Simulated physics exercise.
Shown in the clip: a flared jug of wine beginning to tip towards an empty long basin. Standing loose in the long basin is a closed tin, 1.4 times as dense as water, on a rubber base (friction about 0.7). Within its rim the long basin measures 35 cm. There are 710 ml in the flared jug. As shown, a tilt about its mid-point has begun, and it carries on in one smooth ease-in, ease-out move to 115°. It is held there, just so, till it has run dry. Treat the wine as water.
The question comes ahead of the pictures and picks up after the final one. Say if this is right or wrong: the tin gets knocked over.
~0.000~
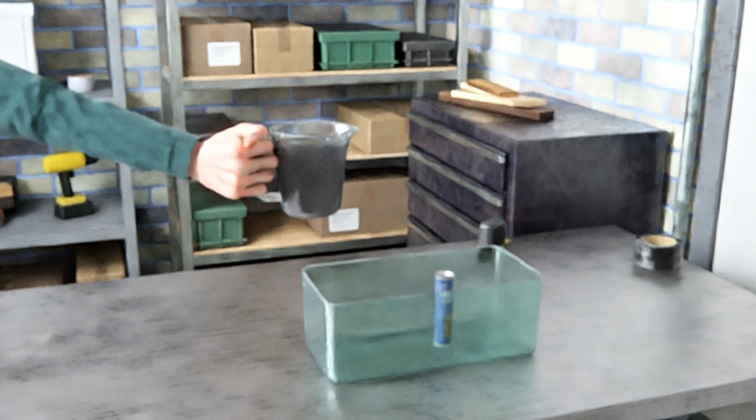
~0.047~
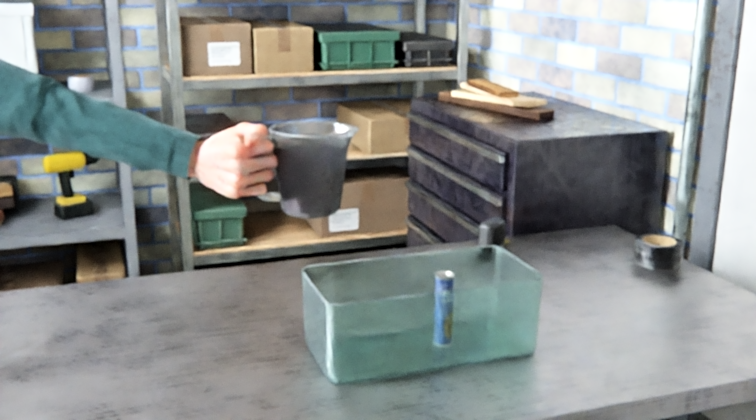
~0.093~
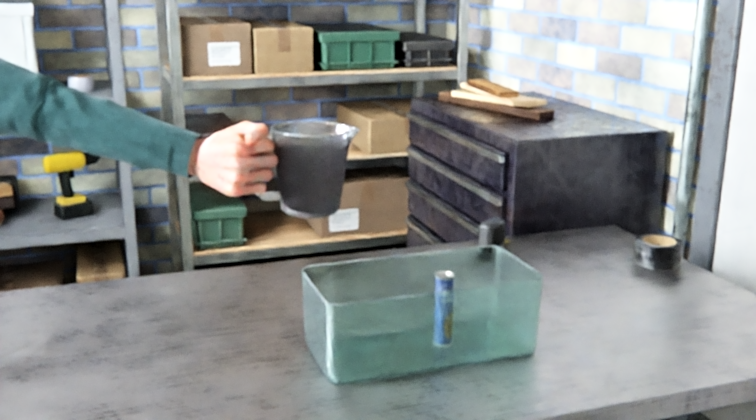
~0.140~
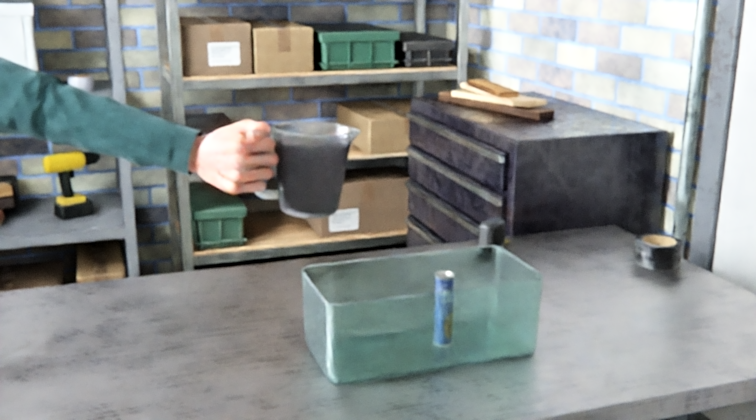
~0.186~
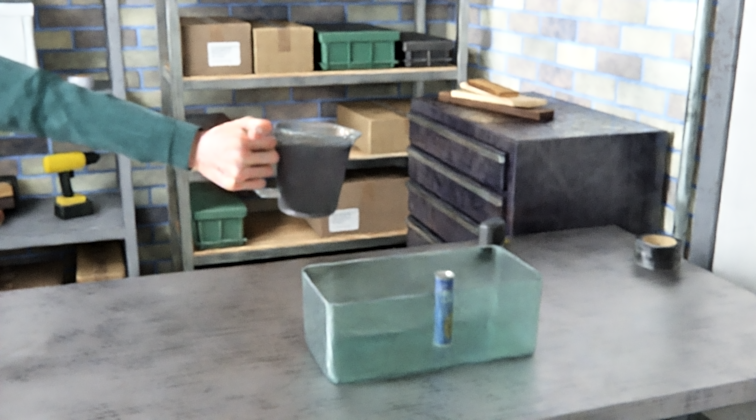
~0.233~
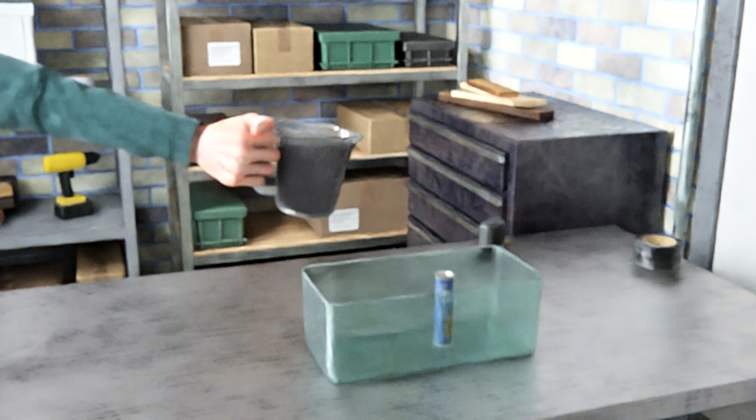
Wrong, it stays standing.
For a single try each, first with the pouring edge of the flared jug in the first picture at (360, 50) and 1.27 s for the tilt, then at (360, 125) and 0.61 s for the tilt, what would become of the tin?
The tin overturns the first time and stays vertical the second time.
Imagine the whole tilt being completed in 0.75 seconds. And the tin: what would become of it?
With that tilt, the tin stays on its base.
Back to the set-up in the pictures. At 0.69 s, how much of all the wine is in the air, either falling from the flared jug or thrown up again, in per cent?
I'd say close to 20 per cent.
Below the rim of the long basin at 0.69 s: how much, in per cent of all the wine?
Roughly 4 per cent.
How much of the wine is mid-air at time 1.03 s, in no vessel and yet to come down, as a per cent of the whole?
About 22 percent.
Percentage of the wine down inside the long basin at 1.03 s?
Some 64 percent.
Then, 0.69 s in, the tilt is 66° and 76 per cent is still to pour; the tin stands where it began.
Then, 1.03 s in, the tilt is 105° and 15 per cent is still to pour; the tin stands where it began.
Then, 1.39 s in, the tilt is 115° and 0 per cent is still to pour; the tin stands where it began.
Then, 1.77 s in, the tilt is 115° and 0 per cent is still to pour; the tin stands where it began.
Finally, the tin stands where it began.
